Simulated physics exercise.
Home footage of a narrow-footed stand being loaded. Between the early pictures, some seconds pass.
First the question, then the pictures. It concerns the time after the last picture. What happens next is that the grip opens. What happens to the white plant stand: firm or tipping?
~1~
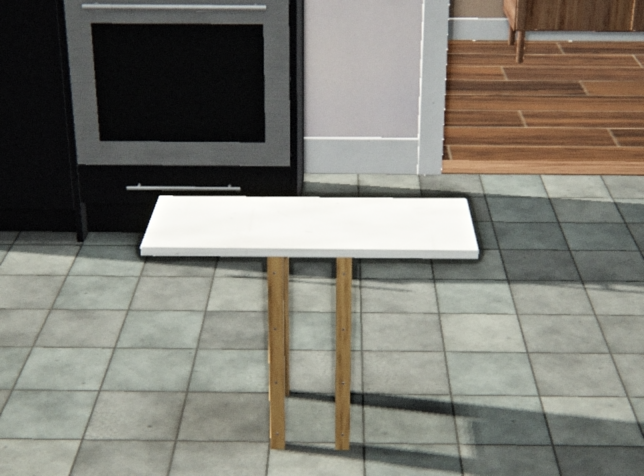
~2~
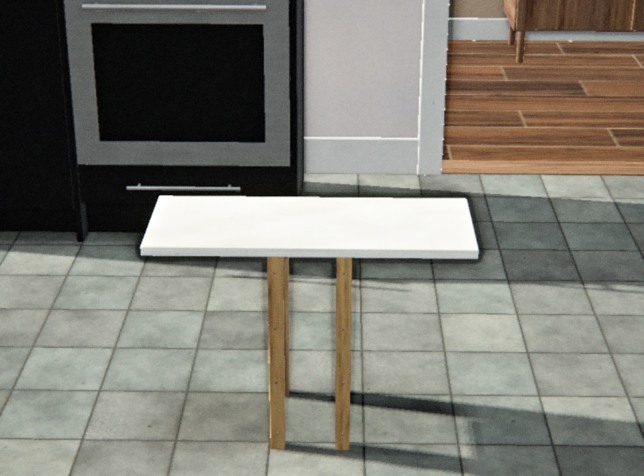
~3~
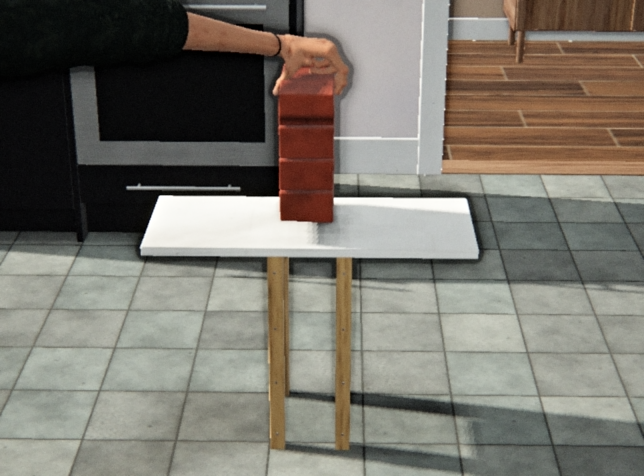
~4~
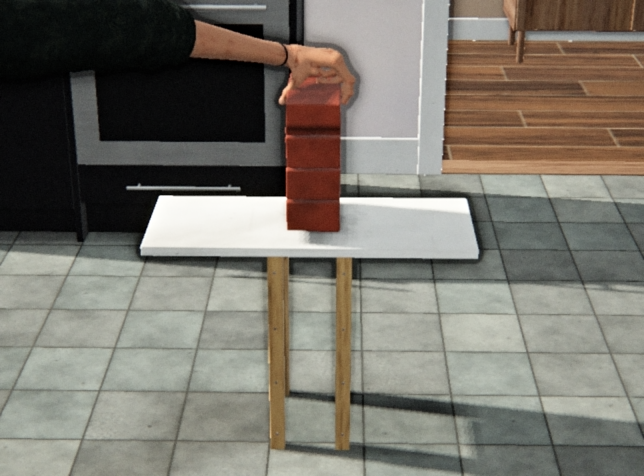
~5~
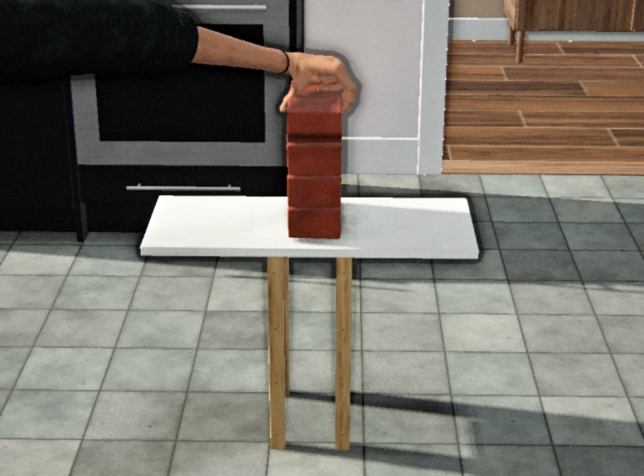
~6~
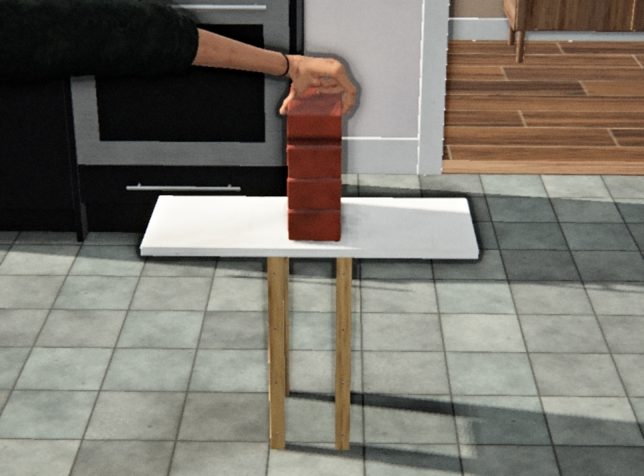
White plant stand: Remains upright.
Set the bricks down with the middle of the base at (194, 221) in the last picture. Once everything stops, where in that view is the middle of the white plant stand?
It'd end up somewhere close to (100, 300).
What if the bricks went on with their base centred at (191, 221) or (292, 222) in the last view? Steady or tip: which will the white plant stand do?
The white plant stand overbalances; holds firm.
Then, 0.40 s on from there, white plant stand at rest near (311, 226).
In the end, the white plant stand stays flat on its feet, near (311, 226).
